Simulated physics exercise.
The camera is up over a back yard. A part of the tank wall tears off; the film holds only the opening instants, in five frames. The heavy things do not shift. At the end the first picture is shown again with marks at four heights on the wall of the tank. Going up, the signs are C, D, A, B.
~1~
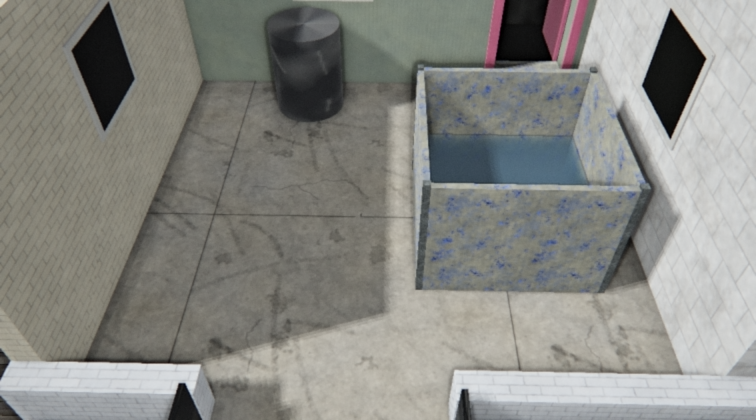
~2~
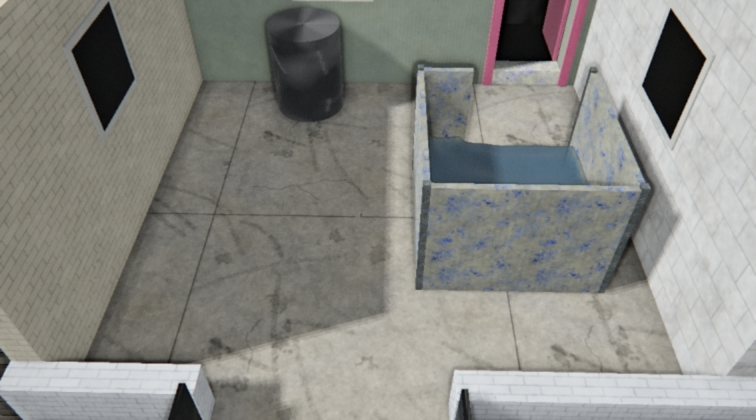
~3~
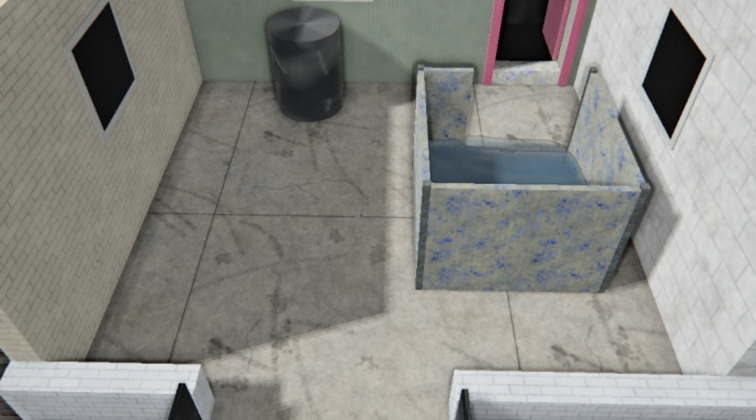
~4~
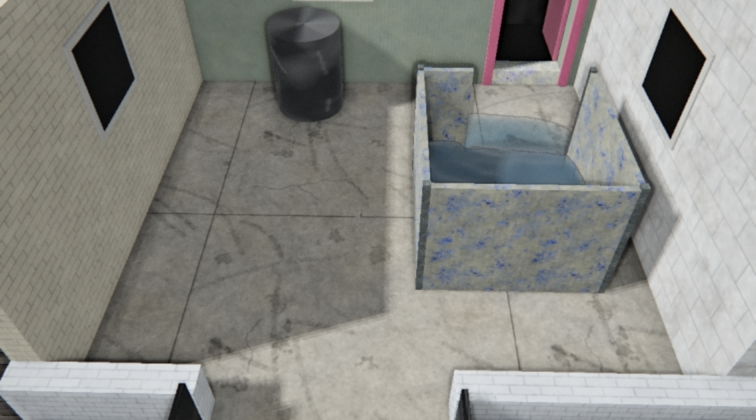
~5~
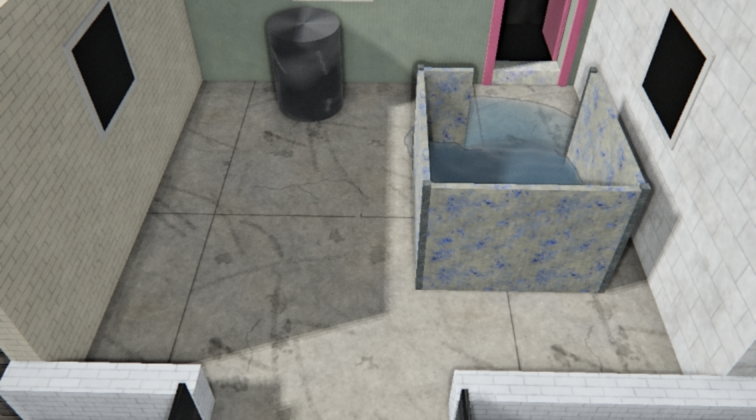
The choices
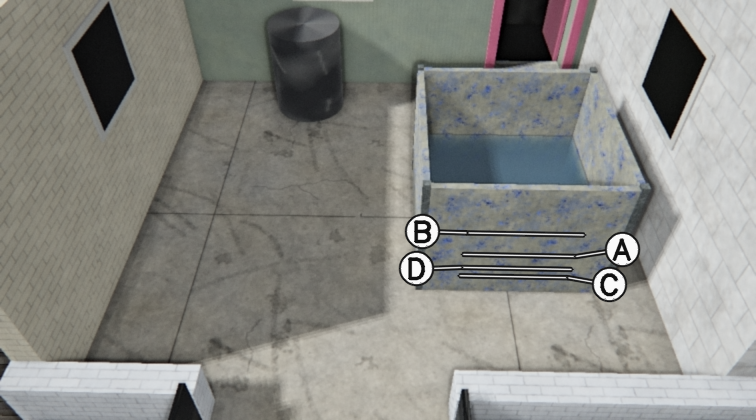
The back wall of a blue-speckled tank of water disappeared, and the water slumped toward the opening and spread onto the concrete near the pink doorway, while the dark barrel stayed still.
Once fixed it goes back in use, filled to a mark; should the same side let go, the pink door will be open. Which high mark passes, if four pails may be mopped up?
Use mark D.
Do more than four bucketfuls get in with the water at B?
Yes.
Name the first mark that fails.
Here it is mark A.
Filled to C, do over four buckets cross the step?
No, that is safe.
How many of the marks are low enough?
Two of them.
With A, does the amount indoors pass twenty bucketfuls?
No.
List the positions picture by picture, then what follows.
The first picture shows water in the tank at rest, its middle at (506, 185); foot of the pink doorway at (524, 85); open gate at (327, 364).
In the second picture, water covers 1 % of the ground, its front hidden from here.
In the third picture, water covers 4 % of the ground, its front hidden from here.
In the fourth picture, water covers 8 % of the ground, its front hidden from here.
In the fifth picture, water covers 13 % of the ground, its front hidden from here.
In white, A at (519, 255); B at (525, 233); C at (513, 276); D at (516, 268); from the bottom up C, D, A, B.
With A, about 8 bucketfuls get in.
With B, dozens of bucketfuls pour in.
With C, nothing gets over.
With D, a splash gets over, under a bucket.
